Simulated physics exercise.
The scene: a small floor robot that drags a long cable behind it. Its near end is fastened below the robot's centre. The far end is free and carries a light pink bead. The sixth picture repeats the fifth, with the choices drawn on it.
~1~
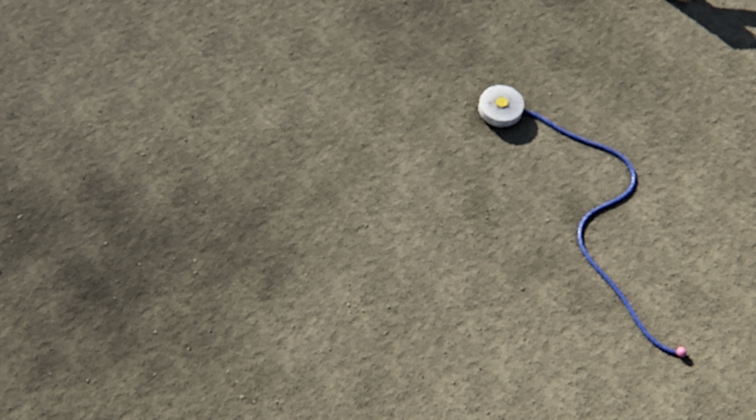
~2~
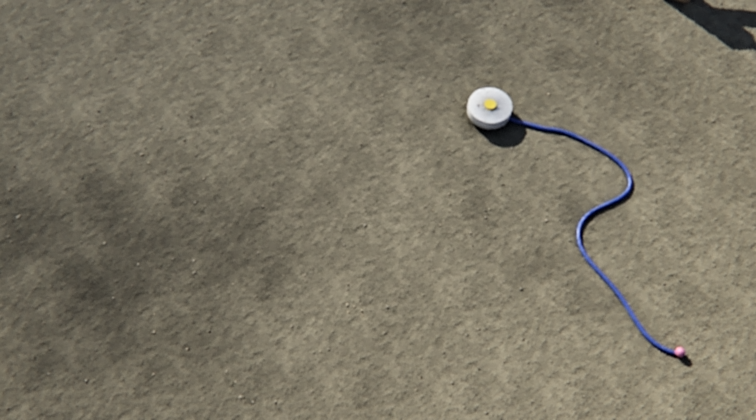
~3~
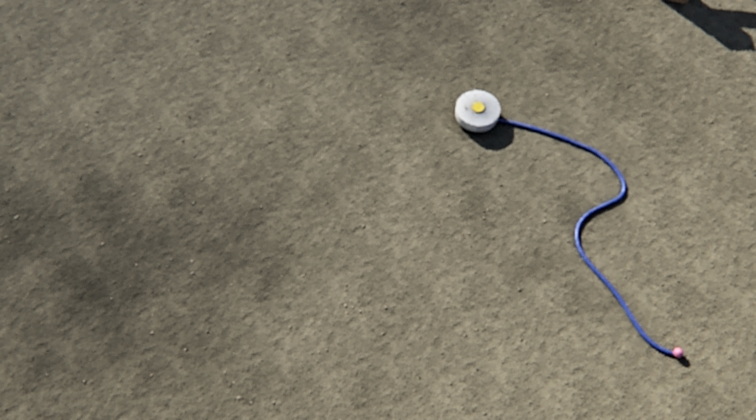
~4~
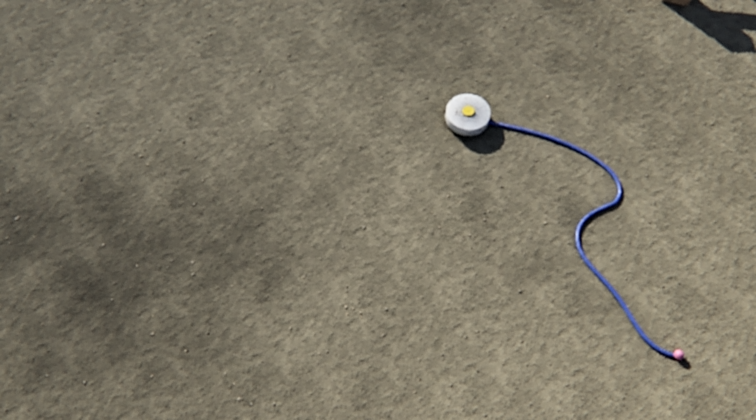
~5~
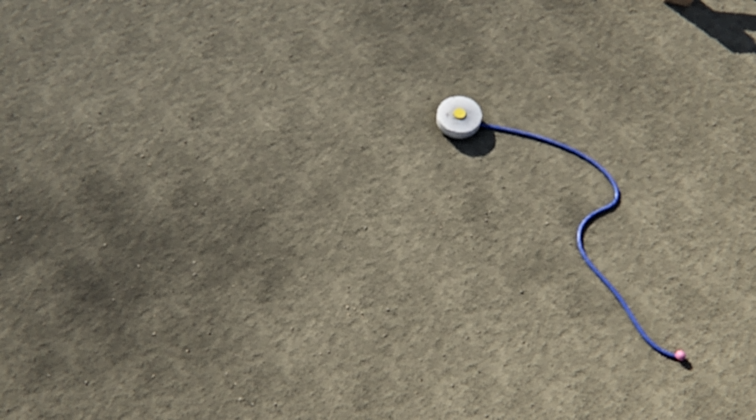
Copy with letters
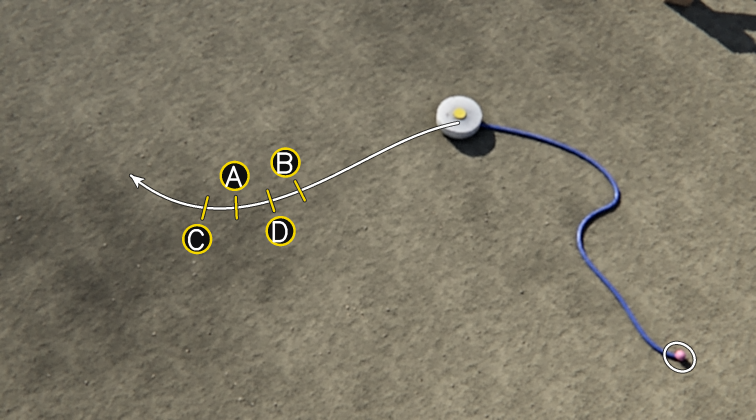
A small round white robot slides slowly left, dragging the near part of its blue cable.
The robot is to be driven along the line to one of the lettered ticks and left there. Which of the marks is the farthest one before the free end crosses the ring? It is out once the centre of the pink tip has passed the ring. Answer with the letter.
No farther than B.
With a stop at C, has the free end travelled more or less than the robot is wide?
More.
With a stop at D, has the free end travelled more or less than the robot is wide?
Less.
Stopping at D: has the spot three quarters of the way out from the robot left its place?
Yes.
On the marked copy, A at (236, 208); B at (300, 191); C at (205, 208); D at (271, 201); the ring at (680, 357); the route from (458, 123) via (300, 191) to (131, 175).
With B. Early on, robot (402, 137), middle of the cable (588, 197), free end (681, 356).
Further on, robot (349, 164), middle of the cable (547, 199), free end (681, 356).
At the end, robot (299, 186), middle of the cable (506, 218), free end (674, 353); the free end is still in its ring.
As for the rest, A drags the free end to (640, 322); C drags the free end to (617, 304); D drags the free end to (660, 342).
